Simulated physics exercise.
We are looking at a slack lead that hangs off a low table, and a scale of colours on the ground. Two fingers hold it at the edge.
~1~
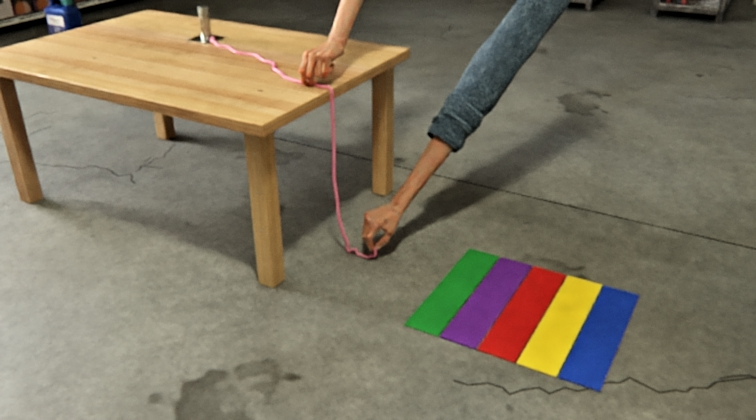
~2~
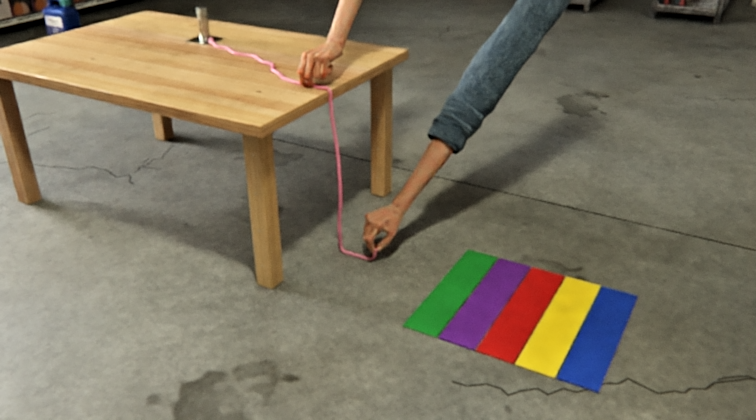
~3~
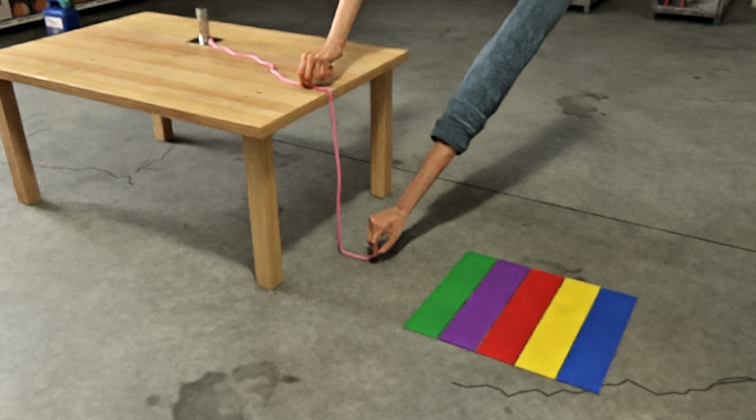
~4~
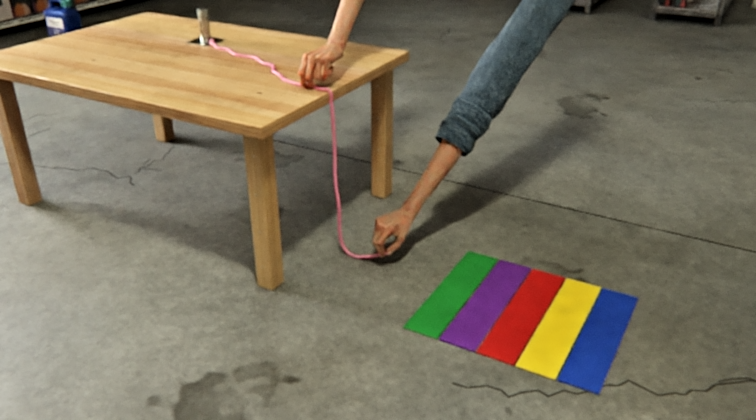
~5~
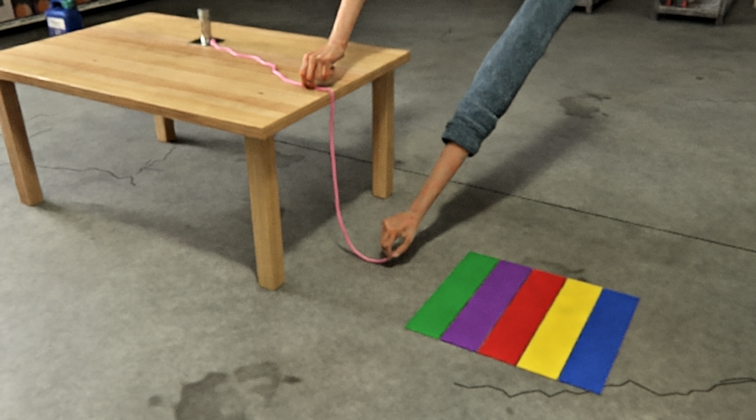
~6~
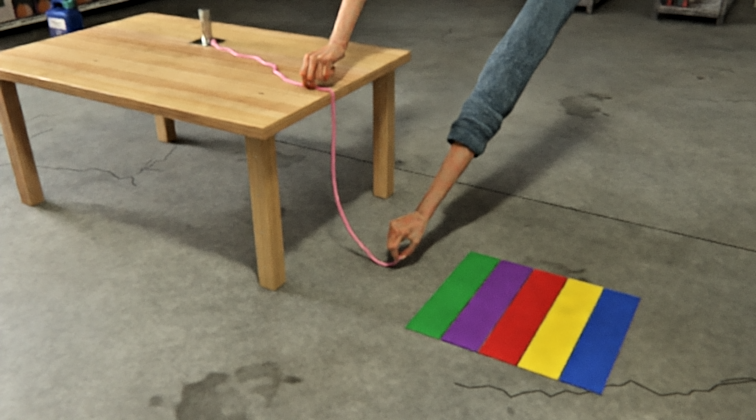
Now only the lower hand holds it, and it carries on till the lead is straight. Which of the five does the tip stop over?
The purple one.
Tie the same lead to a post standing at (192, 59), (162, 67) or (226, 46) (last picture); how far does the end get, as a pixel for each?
The places are (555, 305), (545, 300) and (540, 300).
A little later, end near (435, 268); short of the strips.
Next, end near (475, 279); over green.
When it is tight, end near (498, 286); over purple. It halts on the purple strip.
